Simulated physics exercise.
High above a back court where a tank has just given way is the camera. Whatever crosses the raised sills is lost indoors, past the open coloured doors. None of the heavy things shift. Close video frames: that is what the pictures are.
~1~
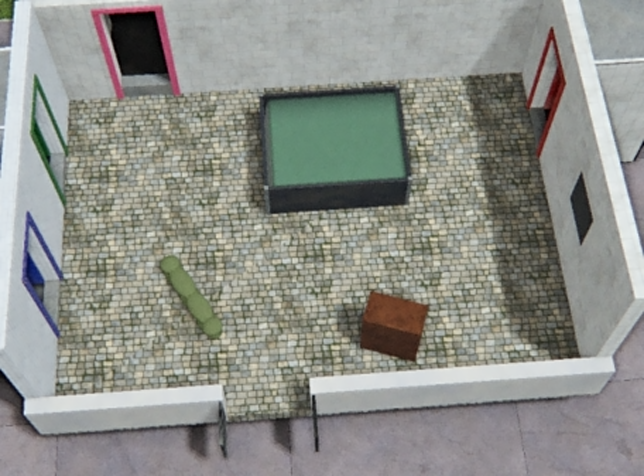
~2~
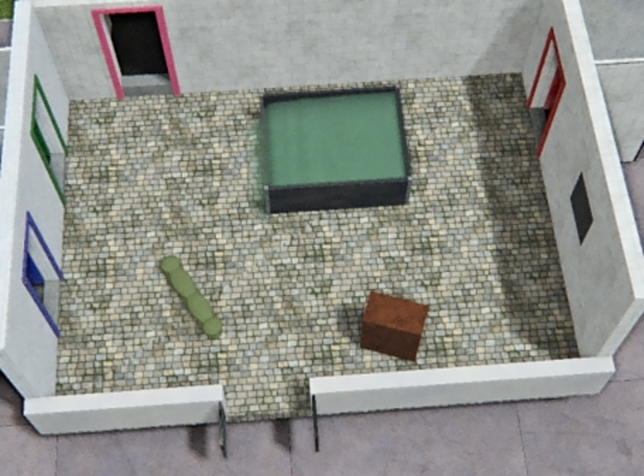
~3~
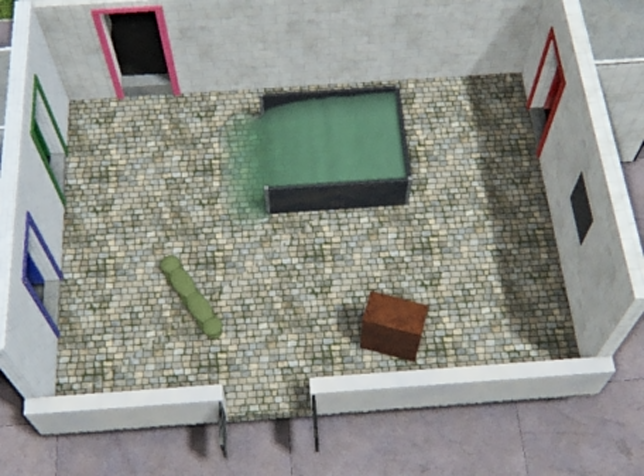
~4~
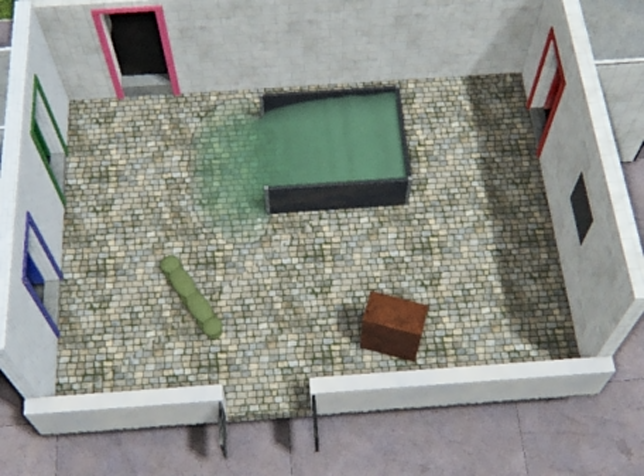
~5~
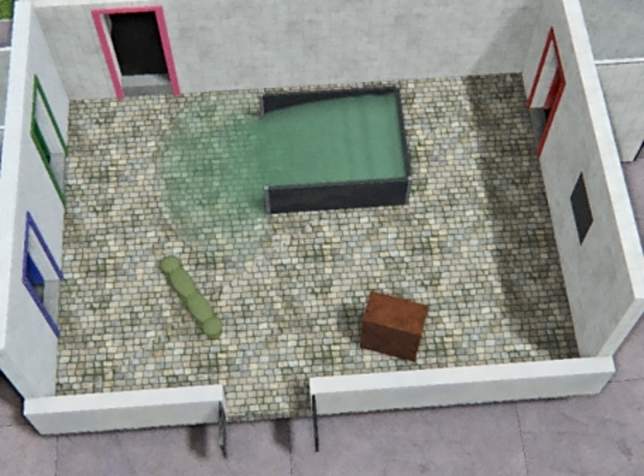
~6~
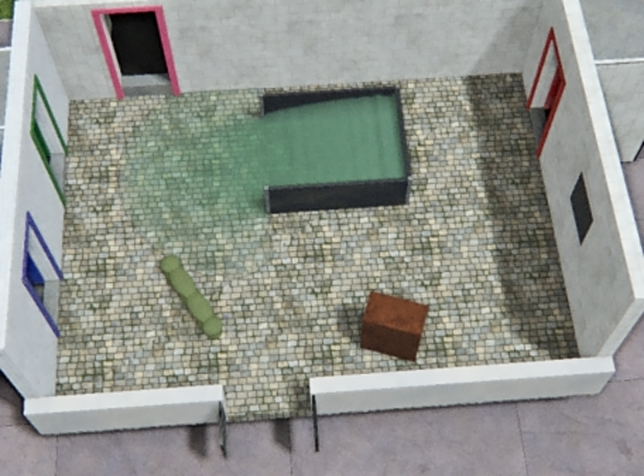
A dark-sided tank of green water stands toward the back of a walled, stone-paved court, seen from high above. A green roller-like object lies at lower left and a brown box sits at lower right, with pink, green and blue-edged openings to the left and a red one at right. Water pours from the tank's left side and fans leftward across the paving, thinning as it spreads, while the camera stays still.
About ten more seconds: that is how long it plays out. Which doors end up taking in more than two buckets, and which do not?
The pink door stays at two or below, the red door stays at two or below, the green door takes in more, the blue door takes in more.
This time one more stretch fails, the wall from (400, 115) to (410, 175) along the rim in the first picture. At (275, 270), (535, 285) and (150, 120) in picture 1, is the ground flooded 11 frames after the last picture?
Unwetted, submerged, unwetted.
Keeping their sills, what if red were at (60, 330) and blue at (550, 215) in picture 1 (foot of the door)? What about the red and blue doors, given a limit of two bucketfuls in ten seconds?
Door by door: Red is swamped, blue is spared.
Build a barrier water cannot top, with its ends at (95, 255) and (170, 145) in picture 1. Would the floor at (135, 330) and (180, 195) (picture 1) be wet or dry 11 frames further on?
Soaked, soaked.
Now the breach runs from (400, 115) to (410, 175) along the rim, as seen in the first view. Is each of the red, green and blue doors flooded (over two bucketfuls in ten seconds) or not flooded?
The red door exceeds the mark; the green door falls short; the blue door falls short.
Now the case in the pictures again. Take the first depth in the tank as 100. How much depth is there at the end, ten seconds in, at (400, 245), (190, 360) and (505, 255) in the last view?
The depth comes out near 4, 14 and 6 per cent.
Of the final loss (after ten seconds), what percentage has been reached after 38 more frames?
Close to 75 per cent, I'd say.
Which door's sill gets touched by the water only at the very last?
It's the red-painted one.
A moment on, water covers 30 % of the floor; the pink door wet at the sill, nothing in, the red door not reached, the green door over two buckets in, the blue door not reached.
Next, water covers 35 % of the floor; the pink door wet at the sill, nothing in, the red door not reached, the green door far over two buckets in, the blue door under two buckets in.
Then, water covers 40 % of the floor; the pink door wet at the sill, nothing in, the red door not reached, the green door far over two buckets in, the blue door over two buckets in.
Later, water covers 60 % of the floor; the pink door wet at the sill, nothing in, the red door not reached, the green door far over two buckets in, the blue door far over two buckets in.
In the end, water covers 90 % of the floor; the pink door wet at the sill, nothing in, the red door wet at the sill, nothing in, the green door far over two buckets in, the blue door far over two buckets in.
